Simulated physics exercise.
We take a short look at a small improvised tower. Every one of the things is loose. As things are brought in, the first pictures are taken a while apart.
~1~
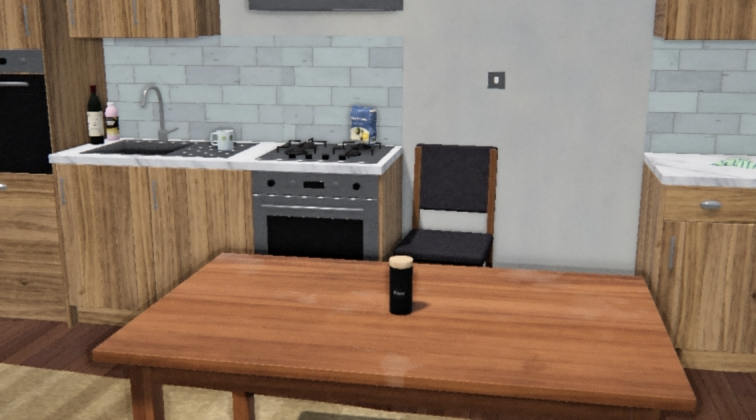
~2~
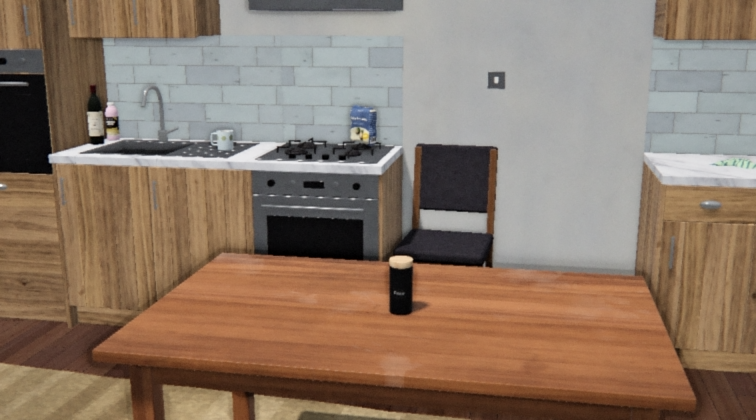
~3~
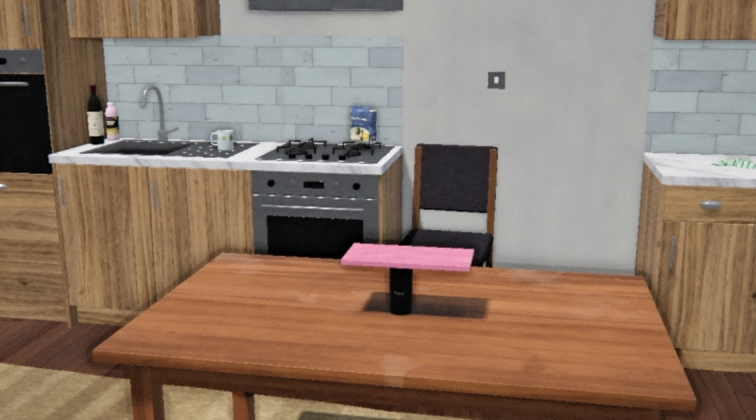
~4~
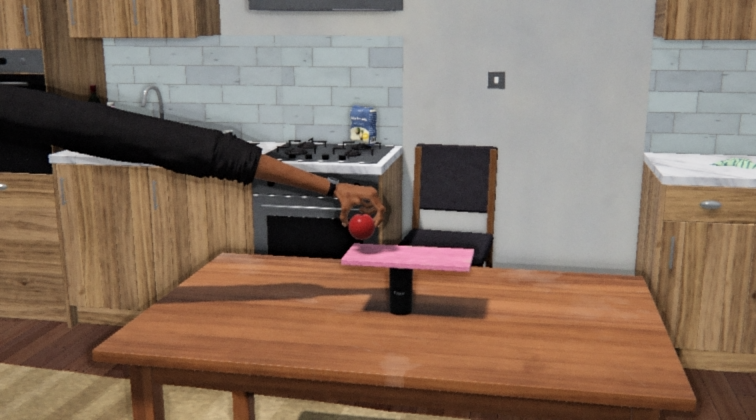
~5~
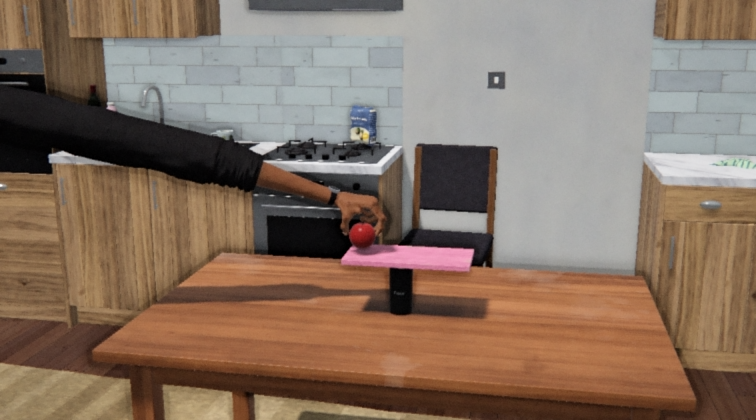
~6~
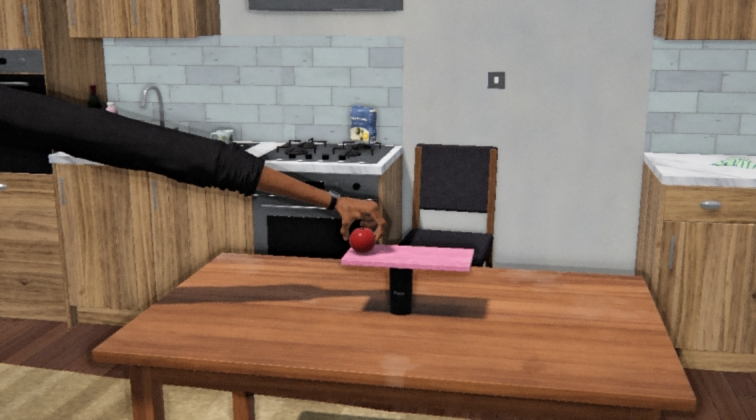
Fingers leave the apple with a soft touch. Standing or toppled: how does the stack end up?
I reckon the stack bears the weight fine.
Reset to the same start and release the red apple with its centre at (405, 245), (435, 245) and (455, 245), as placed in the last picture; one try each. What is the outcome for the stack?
First, it stays up; second, it gives way; third, it loses its balance.
Then, 0.30 s on from there, no change.
Then, 0.70 s on from there, red apple resting near (363, 241).
In the end, all 3 unmoved. At the end, from the last picture's camera, red apple near (363, 241). The stack holds.
